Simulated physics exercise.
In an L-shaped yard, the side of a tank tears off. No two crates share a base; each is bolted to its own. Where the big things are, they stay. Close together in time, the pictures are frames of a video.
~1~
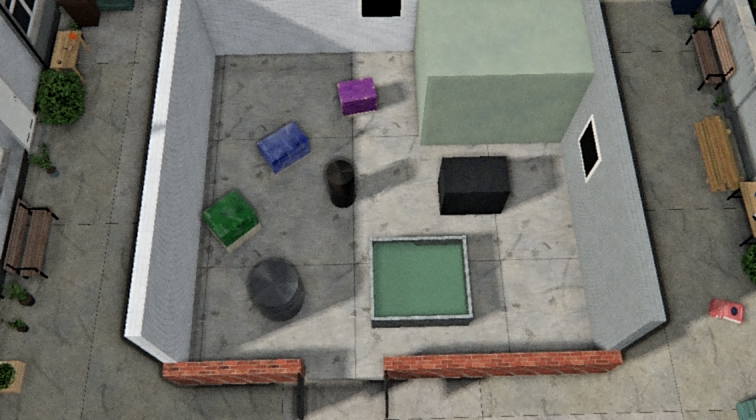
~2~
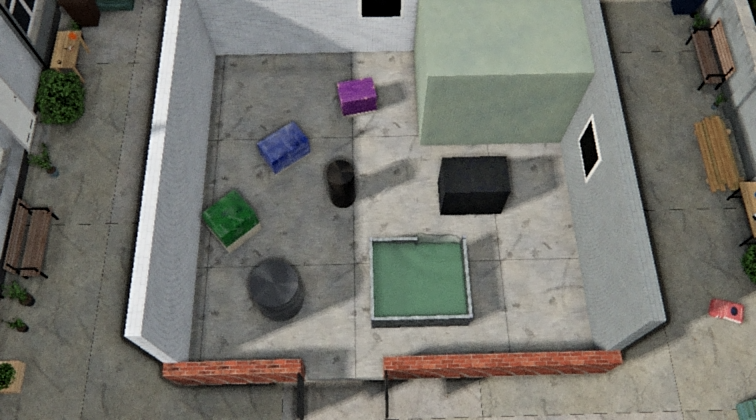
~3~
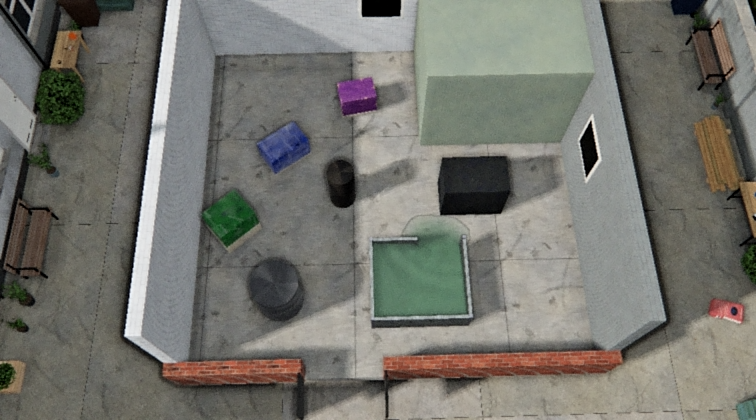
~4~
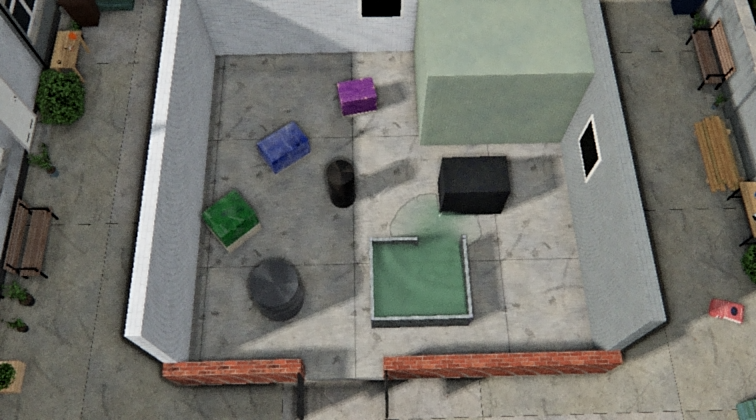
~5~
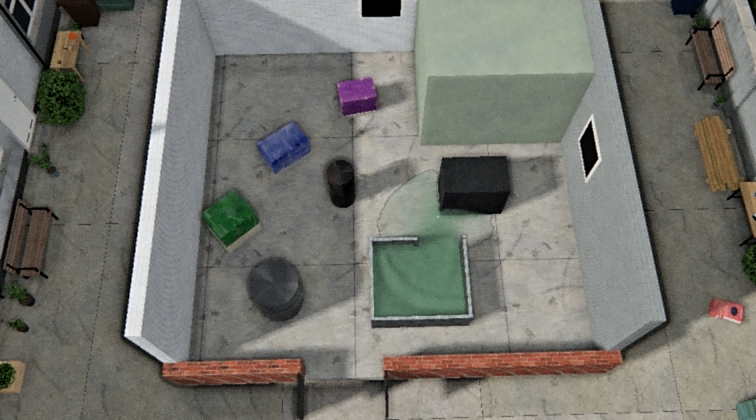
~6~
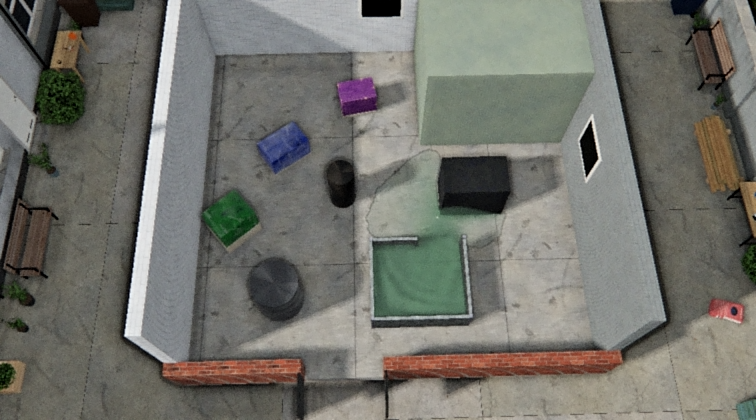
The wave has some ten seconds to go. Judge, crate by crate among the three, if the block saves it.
Green crate: Block saves it; blue crate: Block fails, wet; purple crate: Block fails, wet.
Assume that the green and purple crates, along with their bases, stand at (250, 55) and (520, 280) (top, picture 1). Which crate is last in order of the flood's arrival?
The green one.
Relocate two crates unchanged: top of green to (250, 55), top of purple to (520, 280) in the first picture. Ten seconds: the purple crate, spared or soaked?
Purple: Is not reached.
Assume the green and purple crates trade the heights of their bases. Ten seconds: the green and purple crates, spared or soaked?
First the green crate: It avoids the flood; then the purple crate: It avoids the flood.
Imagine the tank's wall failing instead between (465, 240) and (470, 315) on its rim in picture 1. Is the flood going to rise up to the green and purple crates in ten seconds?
In short: Green crate stays untouched; purple crate stays untouched.
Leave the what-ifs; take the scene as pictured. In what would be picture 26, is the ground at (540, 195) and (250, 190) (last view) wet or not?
Going in order, I'd say drenched for the first and clear for the second.
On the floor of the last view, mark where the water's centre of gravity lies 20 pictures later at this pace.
Near pixel (431, 218).
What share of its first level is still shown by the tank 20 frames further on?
Around 38 percent.
A moment on, water covers 15 % of the floor; the green crate not reached, the blue crate not reached, the purple crate not reached.
Next, water covers 30 % of the floor; the green crate not reached, the blue crate not reached, the purple crate water round its plinth.
Then, water covers 45 % of the floor; the green crate not reached, the blue crate water round its plinth, the purple crate water round its plinth.
Later, water covers 60 % of the floor; the green crate water round its plinth, the blue crate water round its plinth, the purple crate water round its plinth.
In the end, water covers 80 % of the floor; the green crate stayed above the water, the blue crate was topped, the purple crate was topped.
